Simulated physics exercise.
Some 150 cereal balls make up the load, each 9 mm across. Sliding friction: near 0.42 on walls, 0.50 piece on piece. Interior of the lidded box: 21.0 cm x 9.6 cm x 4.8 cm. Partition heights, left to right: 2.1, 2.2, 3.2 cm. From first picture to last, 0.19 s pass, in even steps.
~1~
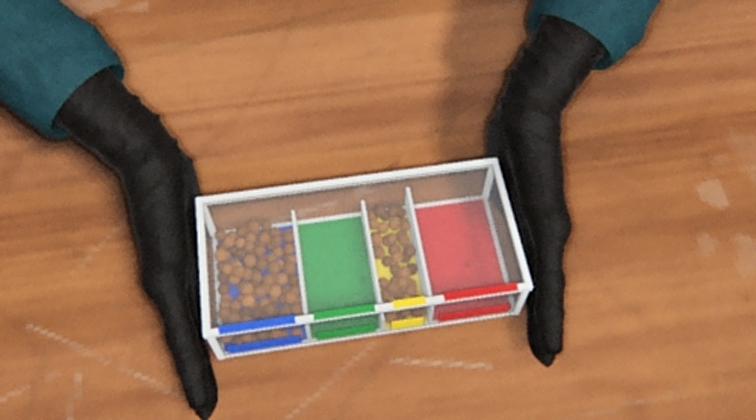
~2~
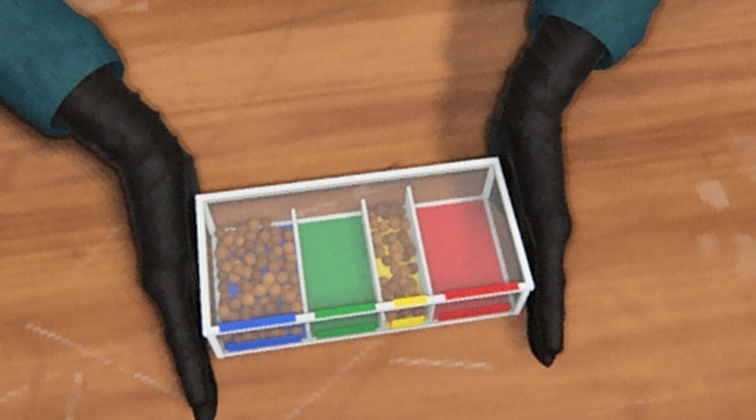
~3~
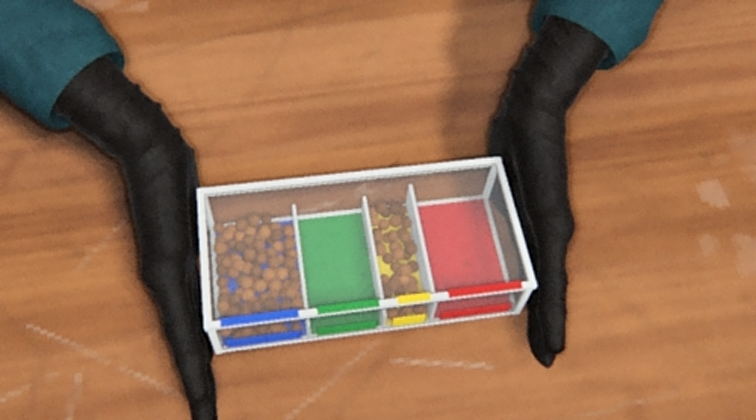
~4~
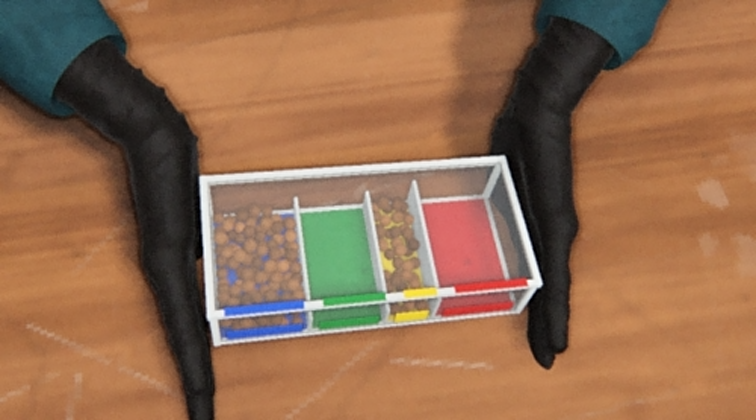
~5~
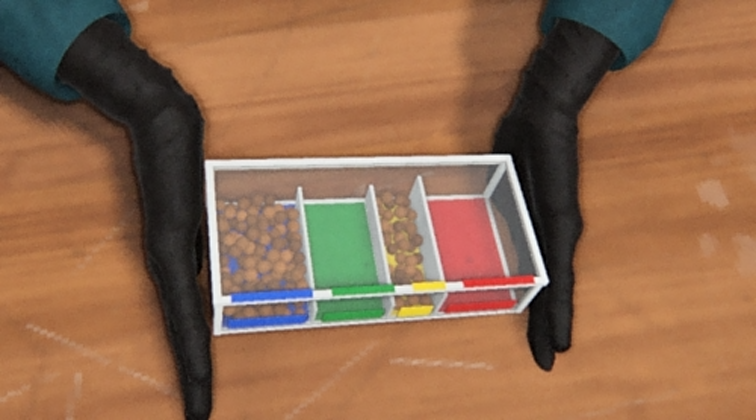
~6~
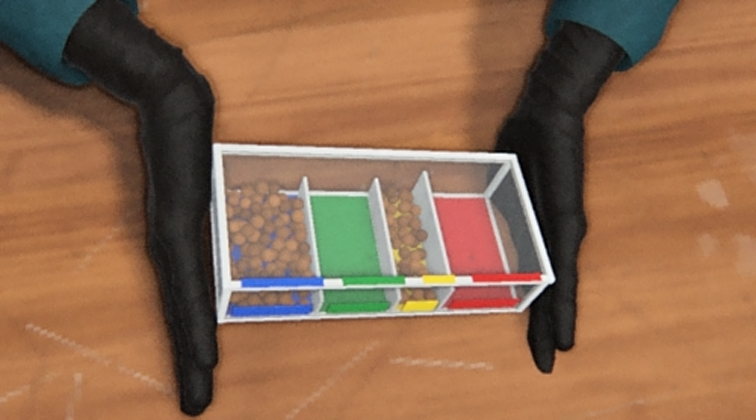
Two black-gloved hands with teal sleeves hold a clear, white-edged box between them, seen from above over a scratched brown wooden surface. Inside, from left to right, brown balls cover most of a blue section, a green section is empty, more balls sit in a narrow yellow one, and a red one is empty. The hands gradually tilt the box, its front edge rising and swinging slightly, while the balls stay in their sections and the view stays still.
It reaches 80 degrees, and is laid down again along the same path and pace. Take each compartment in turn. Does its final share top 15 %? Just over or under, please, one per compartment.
Red: Over, blue: Over, green: Under, yellow: Over.
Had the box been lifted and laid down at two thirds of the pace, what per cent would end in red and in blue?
Red 20 %, blue 30 %.
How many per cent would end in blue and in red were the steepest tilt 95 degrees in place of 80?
You'd get blue at 0 % and red at 40 %.
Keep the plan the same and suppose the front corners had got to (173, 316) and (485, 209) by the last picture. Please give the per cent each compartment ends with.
Final shares, in per cent - red: 0, blue: 85, green: 5, yellow: 10.
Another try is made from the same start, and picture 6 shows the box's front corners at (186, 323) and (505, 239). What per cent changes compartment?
In that case some 10 per cent.
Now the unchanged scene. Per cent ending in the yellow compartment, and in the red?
Yellow: 50; red: 25.
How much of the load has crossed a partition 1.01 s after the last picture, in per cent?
Some 50 per cent.
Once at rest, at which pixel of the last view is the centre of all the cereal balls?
After settling, the middle sits near (398, 245).
Then, 0.61 s after the last picture, tilt 79 degrees; blue 45 %, green 20 %, yellow 35 %.
Then, 1.01 s after the last picture, tilt 34 degrees; red 25 %, blue 20 %, green 5 %, yellow 50 %.
Then, 1.50 s after the last picture, tilt 0 degrees; red 25 %, blue 20 %, green 5 %, yellow 50 %.
In the end, red 25 %, blue 20 %, green 5 %, yellow 50 %.
